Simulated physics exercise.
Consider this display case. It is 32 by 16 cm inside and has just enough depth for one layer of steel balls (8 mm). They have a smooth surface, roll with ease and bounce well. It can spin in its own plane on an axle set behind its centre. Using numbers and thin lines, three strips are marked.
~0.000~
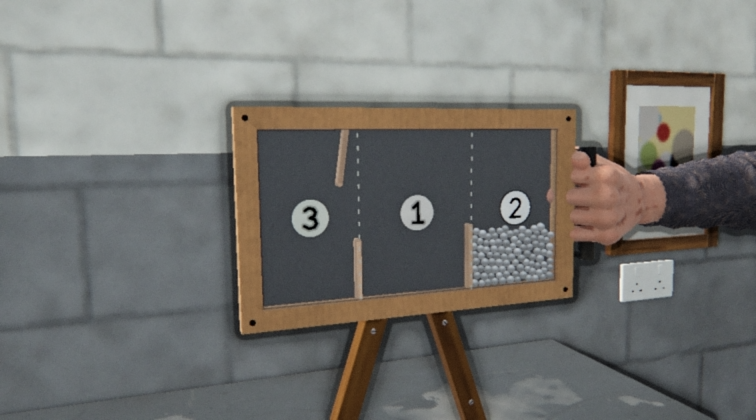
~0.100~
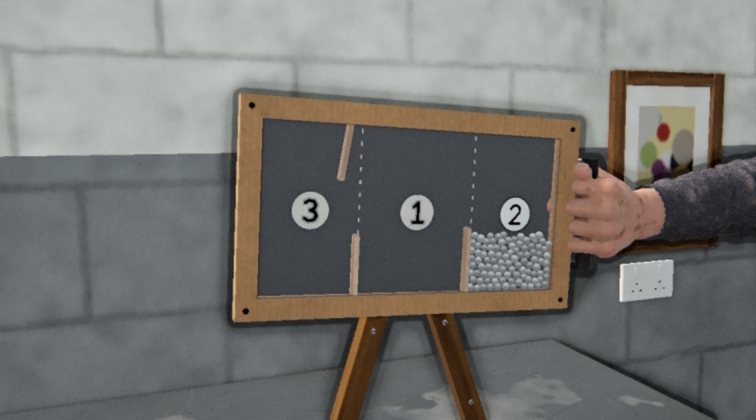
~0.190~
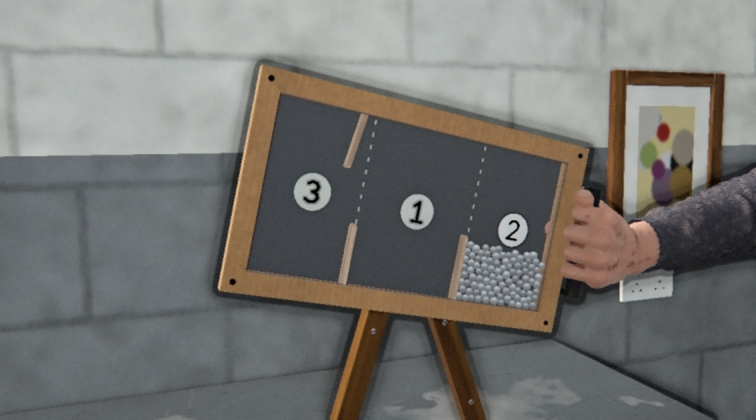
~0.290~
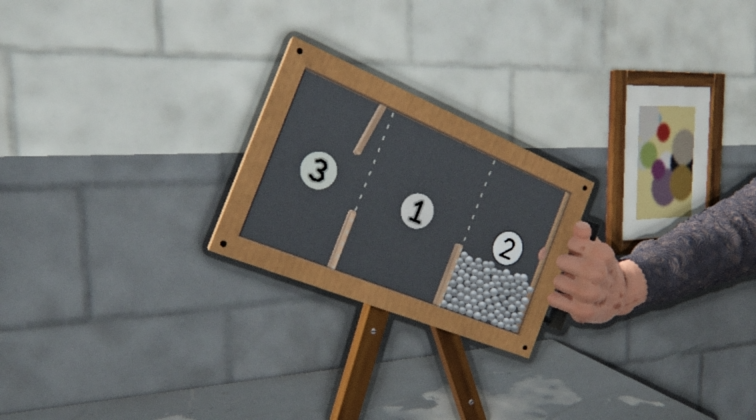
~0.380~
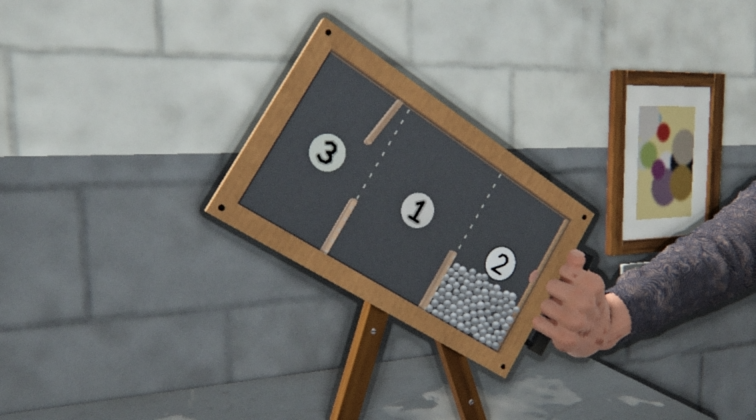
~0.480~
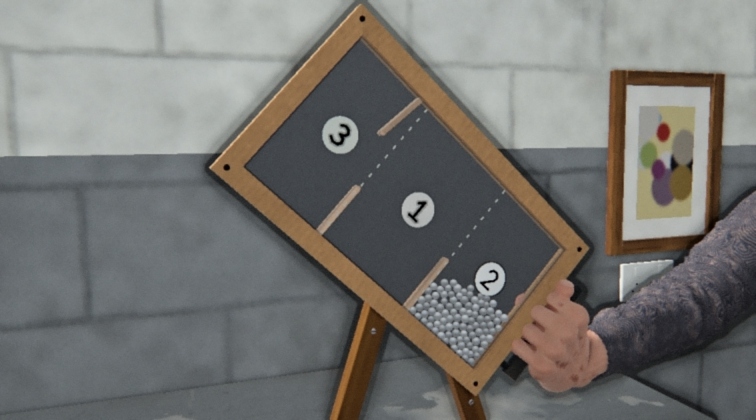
A hand turned a wooden-framed board clockwise on its stand, from level to a steep slant, and the small silvery balls shifted but stayed piled in the section marked two, at the lower right.
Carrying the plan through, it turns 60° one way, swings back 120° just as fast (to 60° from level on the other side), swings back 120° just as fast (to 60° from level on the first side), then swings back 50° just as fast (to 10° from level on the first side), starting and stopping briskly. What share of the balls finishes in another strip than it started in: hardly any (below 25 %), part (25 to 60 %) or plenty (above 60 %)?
I'd put the share that moves at hardly any.
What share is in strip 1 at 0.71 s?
0 %.
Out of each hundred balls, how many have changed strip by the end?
20 per cent.
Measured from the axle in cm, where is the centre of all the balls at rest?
About 9 cm right and 8 cm below.
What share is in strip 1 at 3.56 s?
20 %.
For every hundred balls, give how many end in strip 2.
Roughly 80 percent.
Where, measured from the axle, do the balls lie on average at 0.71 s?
Right by about 2 cm and below by about 13 cm.
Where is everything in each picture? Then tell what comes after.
Level; about 100 balls; balls' middle (512, 255); highest (505, 229); no. 1 (417, 213), no. 2 (515, 208), no. 3 (310, 218), in the first picture.
Turned 4° clockwise; balls' middle (509, 262); highest (475, 236), in the second picture.
Turned 13° clockwise; balls' middle (501, 277); highest (471, 245); wall ends (464, 238), (353, 226), (347, 165), in the third picture.
Turned 23° clockwise; balls' middle (488, 293); highest (464, 255), in the fourth picture.
Turned 33° clockwise; balls' middle (475, 306); highest (457, 267), in the fifth picture.
Turned 43° clockwise; balls' middle (461, 319); highest (445, 283); no. 1 (418, 210), no. 2 (490, 279), no. 3 (340, 135), in the sixth picture.
After 0.71 s, it stands 60° clockwise; the balls' middle is 2 cm right of and 13 cm below the centre; no. 2, 100 %; 0 % have changed strip.
After 3.56 s, it stands 35° clockwise; the balls' middle is 5 cm right of and 10 cm below the centre; no. 1, 20 %, no. 2, 80 %; 20 % have changed strip.
After 3.86 s, it stands 10° clockwise; the balls' middle is 9 cm right of and 8 cm below the centre; no. 1, 20 %, no. 2, 80 %; 20 % have changed strip.
All still by 4.3 s, it stands 10° clockwise; no. 1, 20 %, no. 2, 80 %, no. 3, 0 %; 20 % have changed strip.
